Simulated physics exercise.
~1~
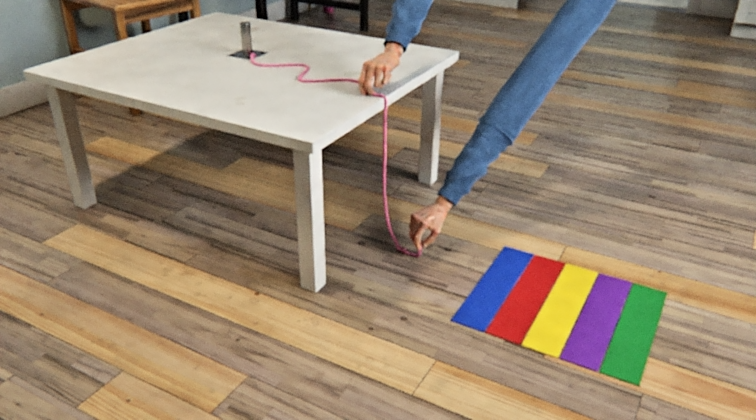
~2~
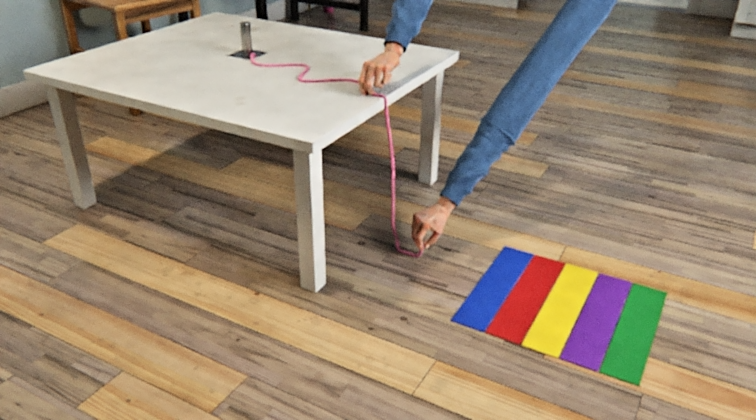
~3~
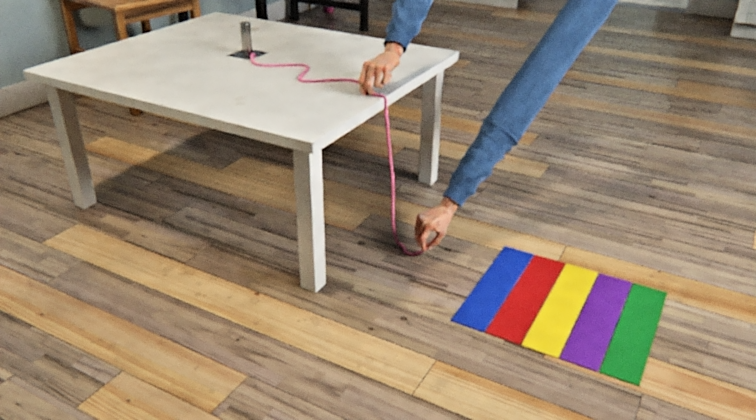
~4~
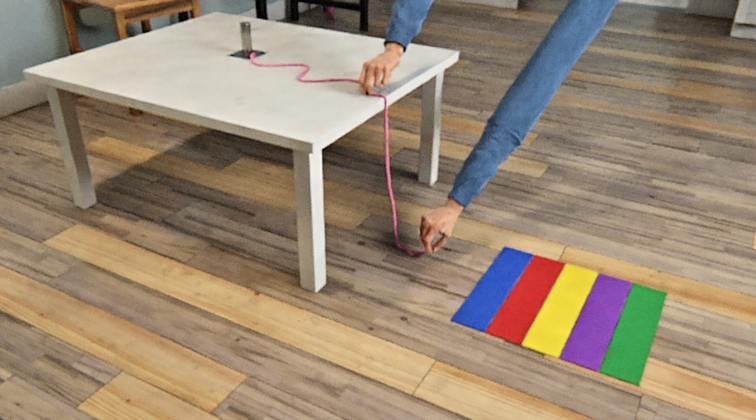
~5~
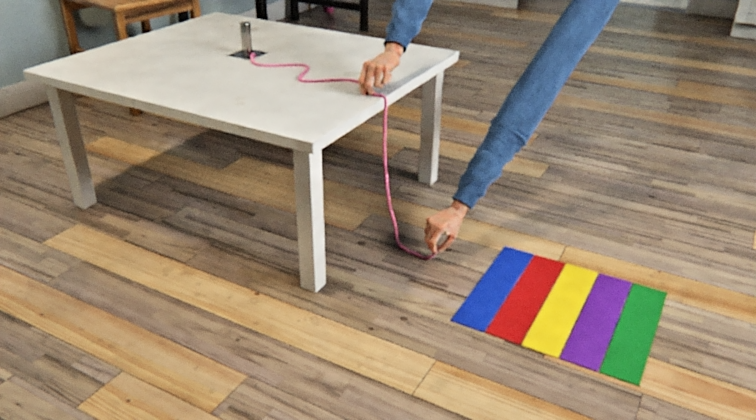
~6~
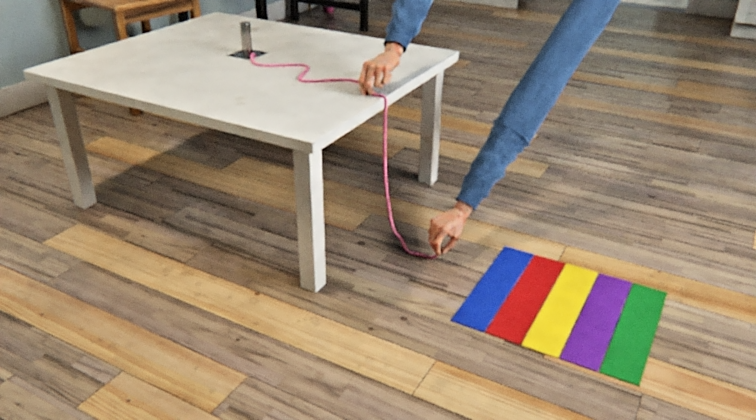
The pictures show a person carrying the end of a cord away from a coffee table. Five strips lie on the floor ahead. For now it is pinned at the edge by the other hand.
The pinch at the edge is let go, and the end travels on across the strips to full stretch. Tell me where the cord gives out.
It gives out over the purple strip.
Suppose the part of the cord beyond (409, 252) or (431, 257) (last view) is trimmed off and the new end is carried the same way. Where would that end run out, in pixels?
The pixels are close to (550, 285) and (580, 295), one per try.
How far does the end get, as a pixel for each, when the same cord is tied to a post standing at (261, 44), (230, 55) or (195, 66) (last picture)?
Try by try: (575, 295), (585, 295) and (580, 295).
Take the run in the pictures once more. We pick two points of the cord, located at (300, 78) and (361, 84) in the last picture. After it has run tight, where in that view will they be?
Around (343, 80), then around (402, 106).
Early on, end near (543, 283); over red.
Midway, end near (581, 295); over yellow.
At the end of the slack, end near (605, 302); over purple. It halts on the purple strip.
